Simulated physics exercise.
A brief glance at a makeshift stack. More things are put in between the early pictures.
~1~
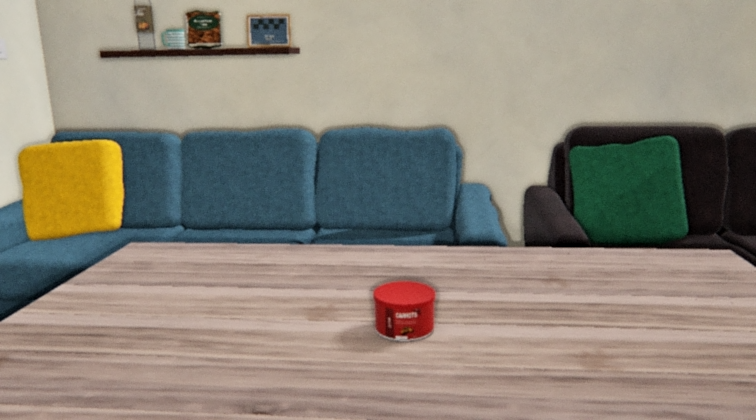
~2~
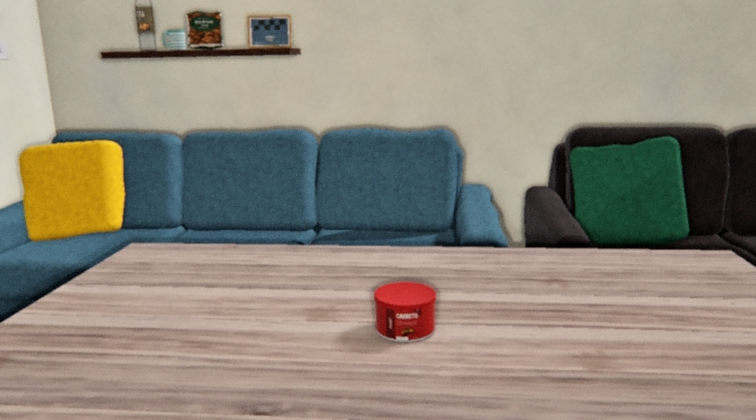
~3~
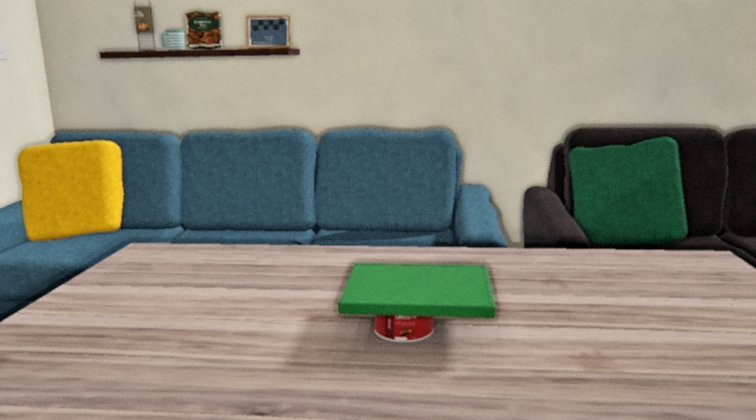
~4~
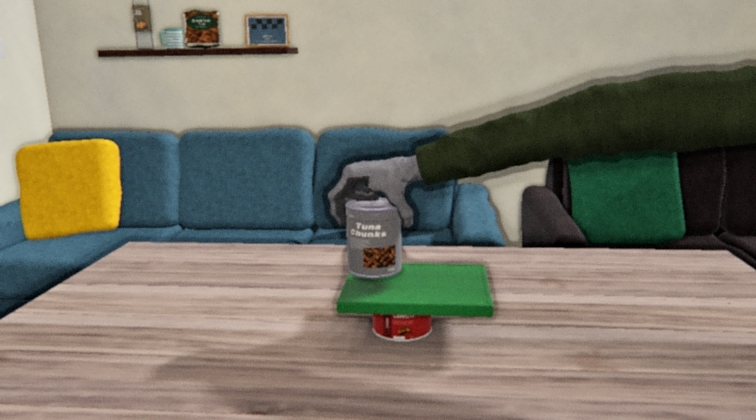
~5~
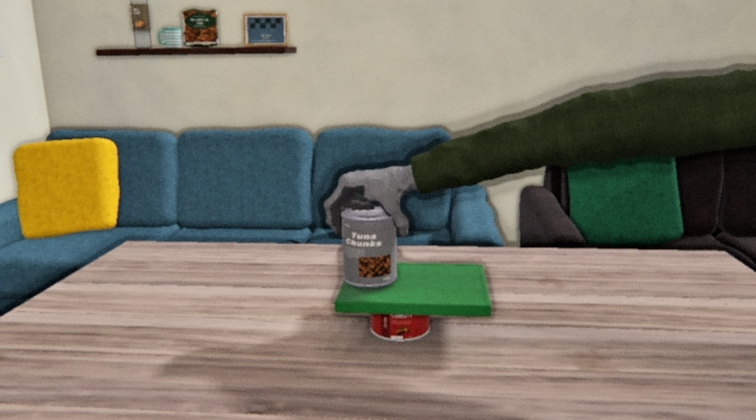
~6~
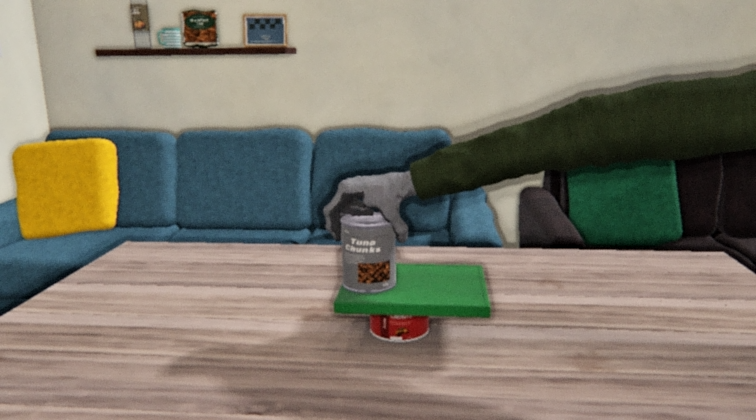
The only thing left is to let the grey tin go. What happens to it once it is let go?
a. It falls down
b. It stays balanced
The answer is b.
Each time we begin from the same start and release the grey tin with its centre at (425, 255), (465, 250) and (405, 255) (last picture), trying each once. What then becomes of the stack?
Stands firm, topples, stands firm.
Then, 0.40 s on from there, no change.
Then, 1.10 s on from there, grey tin resting near (369, 252).
In the end, all 3 unmoved. At the end, from the last picture's camera, grey tin near (369, 252). The stack keeps its balance.
